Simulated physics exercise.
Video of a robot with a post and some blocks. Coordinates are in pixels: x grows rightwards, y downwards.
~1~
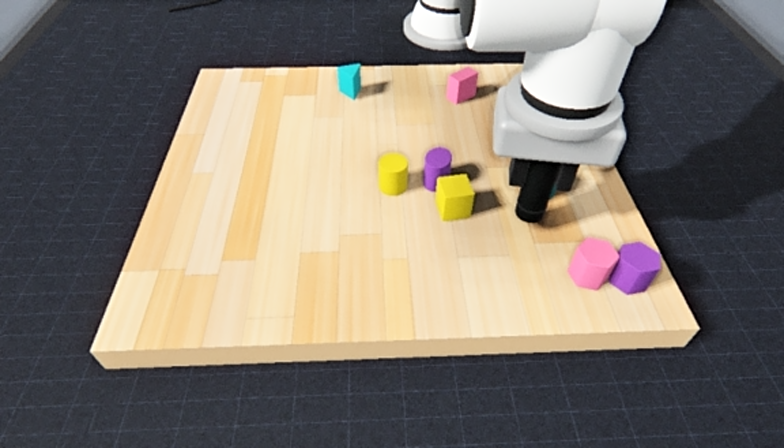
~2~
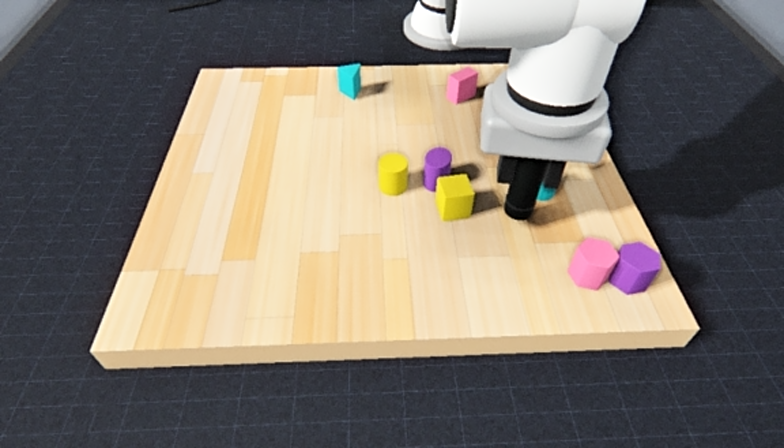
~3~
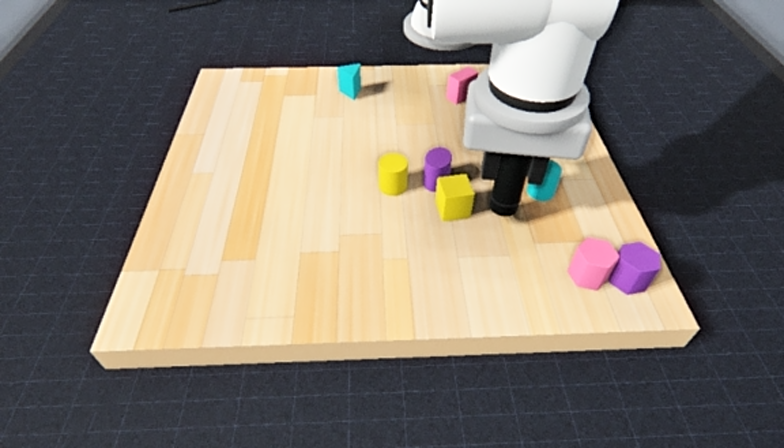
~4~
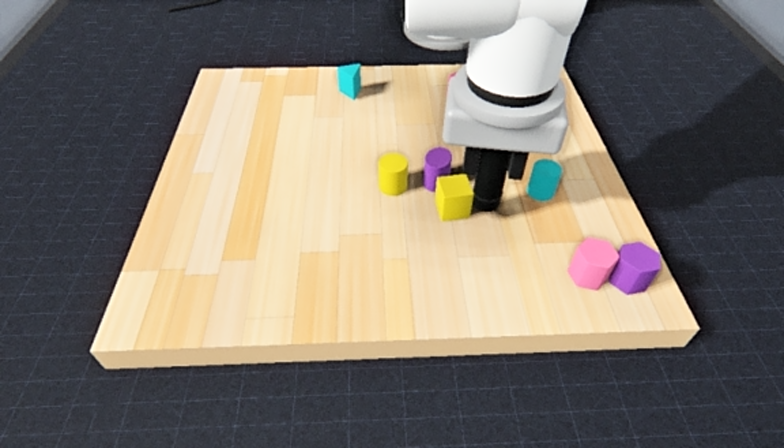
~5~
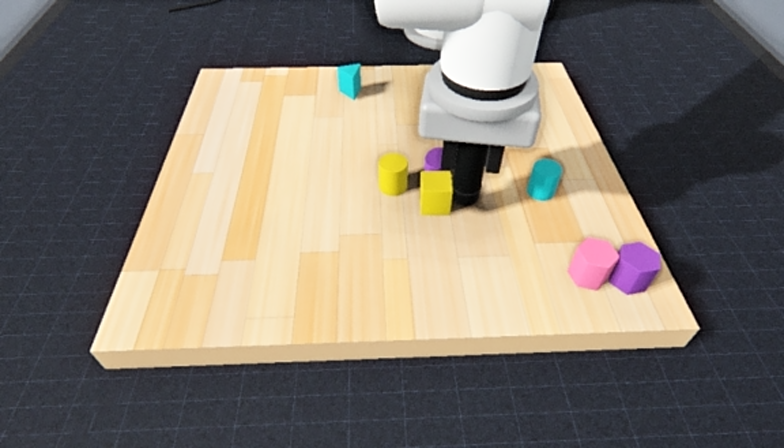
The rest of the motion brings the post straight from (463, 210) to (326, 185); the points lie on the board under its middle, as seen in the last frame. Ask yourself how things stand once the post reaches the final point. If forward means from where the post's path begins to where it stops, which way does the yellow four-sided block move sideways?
It moves off to the right.
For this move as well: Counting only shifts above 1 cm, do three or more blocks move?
I expect not.
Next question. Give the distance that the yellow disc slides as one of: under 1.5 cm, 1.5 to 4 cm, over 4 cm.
If I had to pick, the yellow disc travels beyond 4 cm here.
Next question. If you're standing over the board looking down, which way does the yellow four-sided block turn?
Watching from overhead, you'd notice the yellow four-sided block rotating clockwise.
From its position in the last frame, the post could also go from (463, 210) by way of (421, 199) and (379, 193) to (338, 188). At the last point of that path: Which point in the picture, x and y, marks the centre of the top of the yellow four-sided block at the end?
Close to (319, 148).
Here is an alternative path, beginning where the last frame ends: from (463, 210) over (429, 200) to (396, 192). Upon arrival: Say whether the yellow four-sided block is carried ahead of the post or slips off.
It remains before the post.
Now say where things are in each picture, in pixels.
The first frame shows post tip at (529, 214); block tops, yellow disc at (393, 162); yellow four-sided block at (456, 185); purple oval at (439, 157).
The second frame shows post at (518, 211); blocks unchanged.
The third frame shows post at (503, 208); blocks unchanged.
The fourth frame shows post at (486, 203); blocks unchanged.
The fifth frame shows post at (465, 197); yellow disc at (393, 162); yellow four-sided block at (437, 181); purple oval at (439, 157).
What follows on the original path. One third of the way, post at (416, 189); yellow disc at (373, 152); yellow four-sided block at (393, 166), turned 40° clockwise.
Two thirds of the way, post at (369, 180); yellow disc at (347, 136); yellow four-sided block at (350, 154), turned 65° clockwise.
At the end, post at (325, 172); yellow disc at (339, 127); yellow four-sided block at (319, 141), turned 115° clockwise; purple oval in place.
